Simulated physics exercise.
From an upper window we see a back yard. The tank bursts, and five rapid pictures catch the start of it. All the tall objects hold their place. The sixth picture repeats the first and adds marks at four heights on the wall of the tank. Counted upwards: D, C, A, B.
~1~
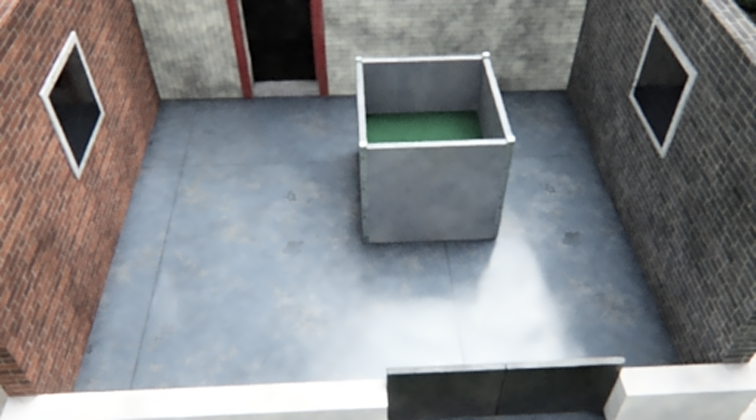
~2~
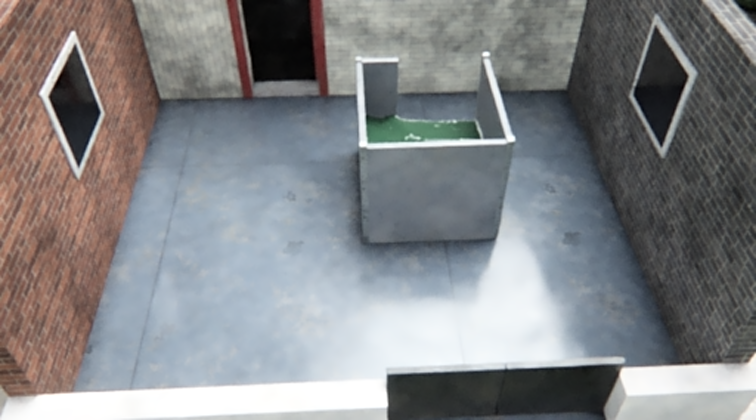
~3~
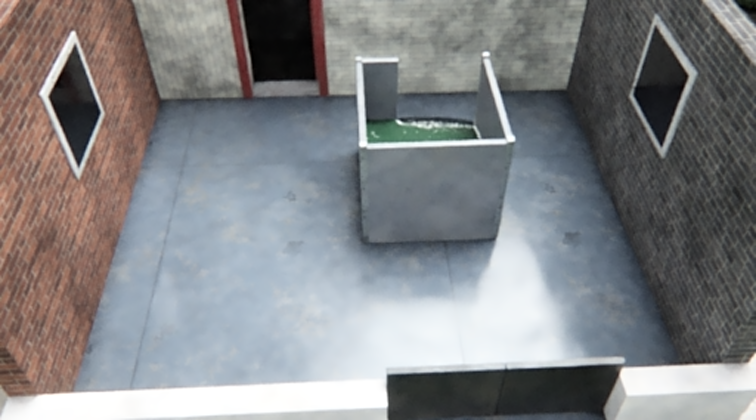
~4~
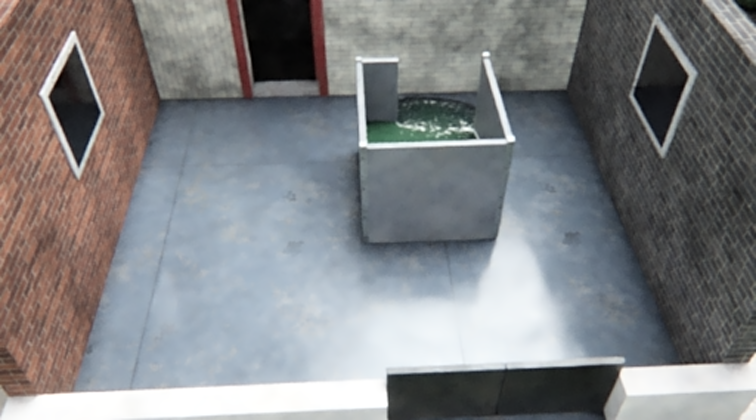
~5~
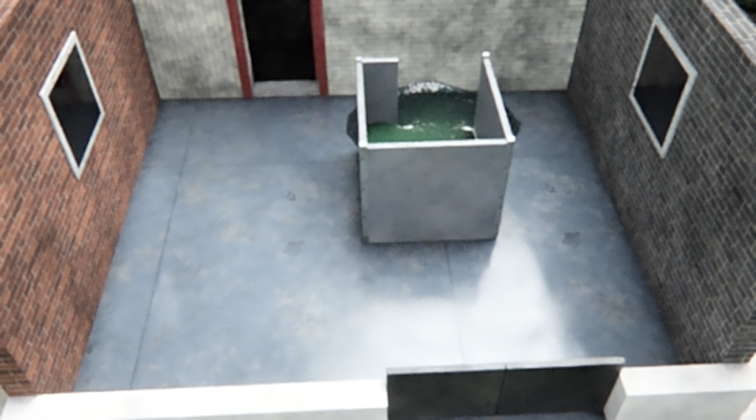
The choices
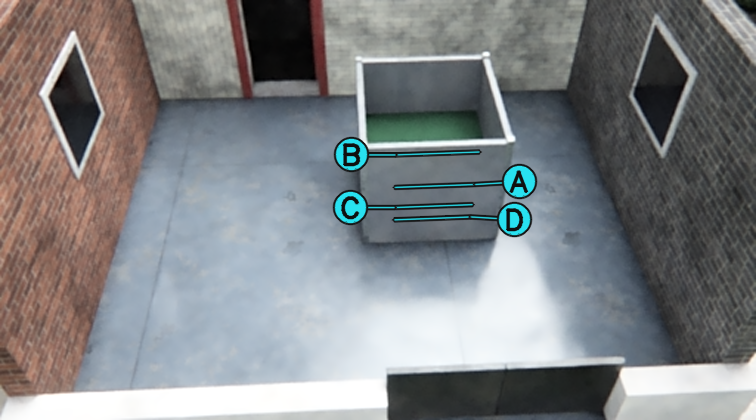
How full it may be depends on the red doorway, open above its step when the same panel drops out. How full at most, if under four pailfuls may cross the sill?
Use line A.
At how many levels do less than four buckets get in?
Three of them.
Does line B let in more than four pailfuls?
Yes, that goes wrong.
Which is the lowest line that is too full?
B it is.
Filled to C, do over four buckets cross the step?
No, that is safe.
In cyan, A at (435, 185); B at (437, 153); C at (433, 206); D at (432, 218); from the bottom up D, C, A, B.
With A, a splash gets over, under a bucket.
With B, about 10 bucketfuls get in.
With C, nothing gets over.
With D, nothing gets over.
